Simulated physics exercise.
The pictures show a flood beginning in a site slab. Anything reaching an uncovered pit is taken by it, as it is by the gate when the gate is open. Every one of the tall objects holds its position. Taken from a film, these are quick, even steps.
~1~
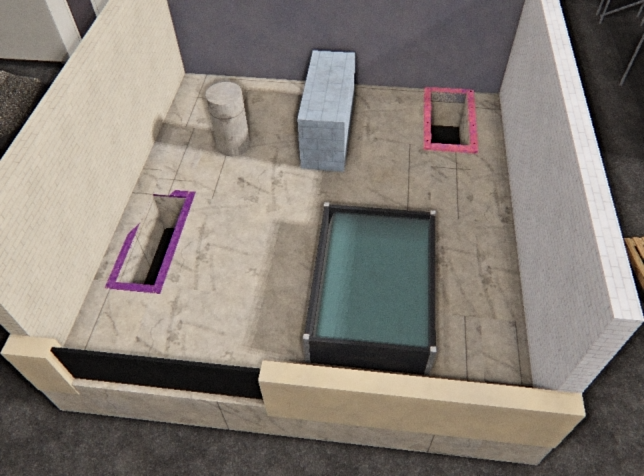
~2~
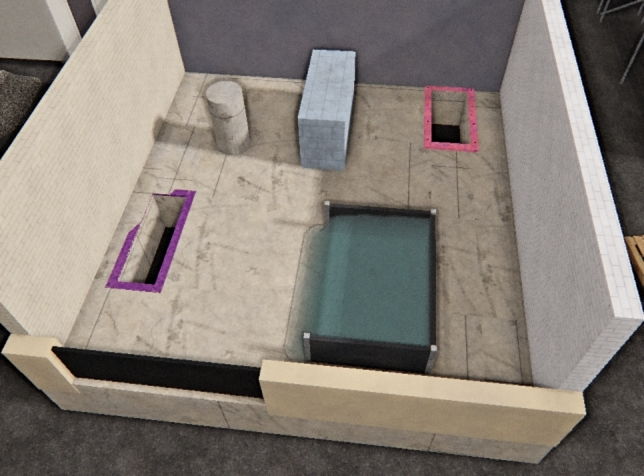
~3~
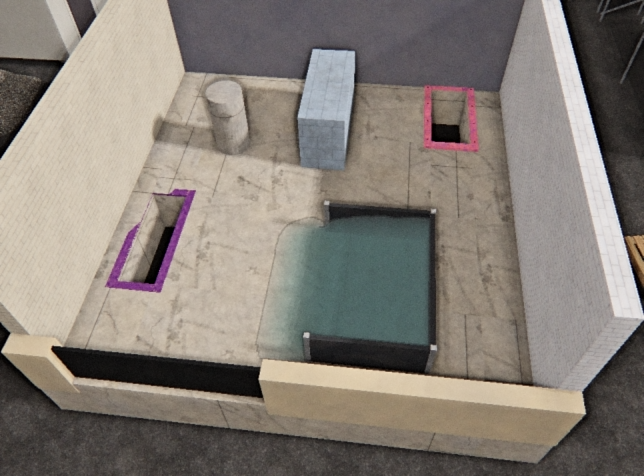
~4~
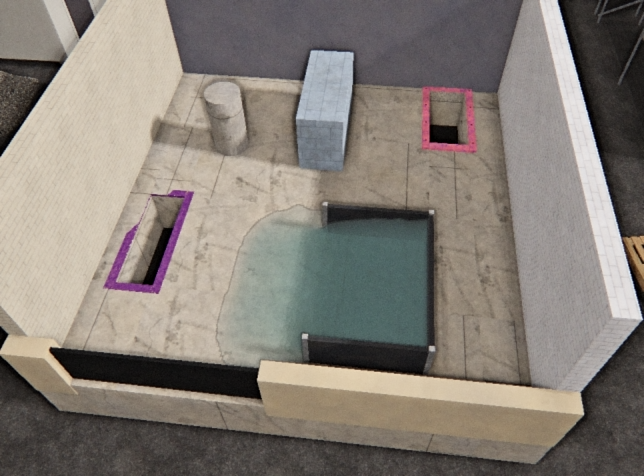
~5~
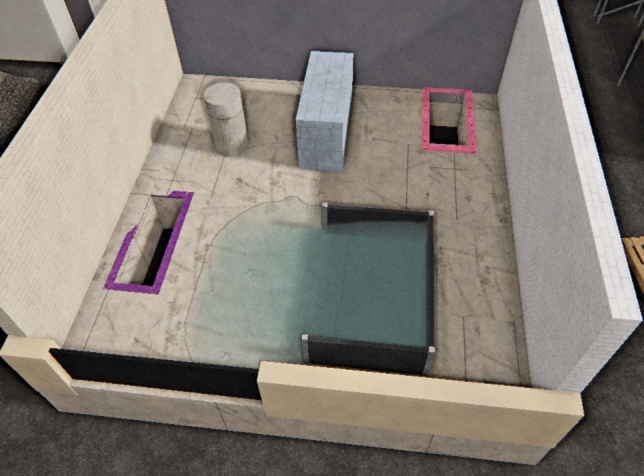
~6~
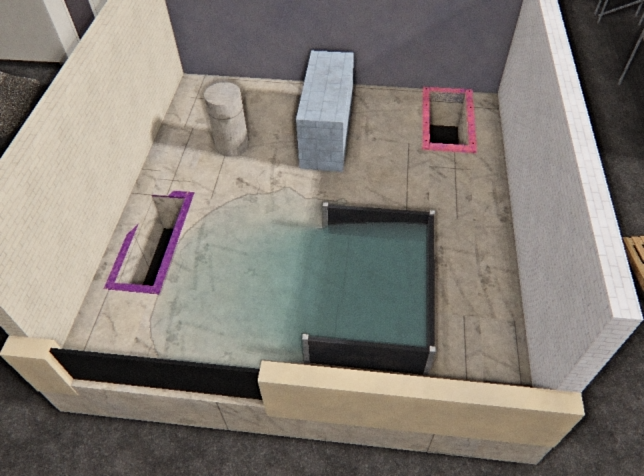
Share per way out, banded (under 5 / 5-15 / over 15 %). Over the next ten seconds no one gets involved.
Banded: Gate under 5 %, purple pit over 15 %, pink pit under 5 %.
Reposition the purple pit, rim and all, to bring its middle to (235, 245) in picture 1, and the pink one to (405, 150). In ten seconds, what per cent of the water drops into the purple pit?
Out of a hundred parts, 60 go to purple.
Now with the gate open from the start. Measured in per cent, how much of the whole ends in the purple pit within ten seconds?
The purple pit gets 45 per cent.
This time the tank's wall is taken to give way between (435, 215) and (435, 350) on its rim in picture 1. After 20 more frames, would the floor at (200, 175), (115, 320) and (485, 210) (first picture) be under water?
Listed in order, they come out without a puddle, sitting in a pool and sitting in a pool.
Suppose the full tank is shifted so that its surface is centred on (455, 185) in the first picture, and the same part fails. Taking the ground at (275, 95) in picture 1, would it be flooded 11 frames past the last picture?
At that place it stays spared.
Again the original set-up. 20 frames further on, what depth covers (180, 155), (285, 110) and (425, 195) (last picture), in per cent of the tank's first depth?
First 10, next 2, last 0 in a hundred.
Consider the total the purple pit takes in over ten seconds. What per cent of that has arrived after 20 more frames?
I make it 65 per cent.
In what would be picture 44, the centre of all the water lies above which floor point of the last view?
Somewhere around (254, 246) in the last view.
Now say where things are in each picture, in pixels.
The first frame shows the open tank at (374, 274) is whole and still.
In the second frame, water pours out at (321, 284) and has run to a hidden place.
In the third frame, water pours out at (321, 285) and has run to a hidden place.
In the fourth frame, the front is at a hidden place, out from the gap at (319, 286).
In the fifth frame, the front is at (196, 348), out from the gap at (319, 287).
In the sixth frame, the front is at (157, 322), out from the gap at (320, 287).
A moment on, water covers 30 % of the floor; the gate 0 %, the purple pit 8 %, the pink pit 0 %.
Next, water covers 35 % of the floor; the gate 0 %, the purple pit 19 %, the pink pit 0 %.
Then, water covers 40 % of the floor; the gate 0 %, the purple pit 37 %, the pink pit 0 %.
Later, water covers 50 % of the floor; the gate 0 %, the purple pit 52 %, the pink pit 0 %.
In the end, water covers 60 % of the floor; the gate 0 %, the purple pit 57 %, the pink pit 0 %.
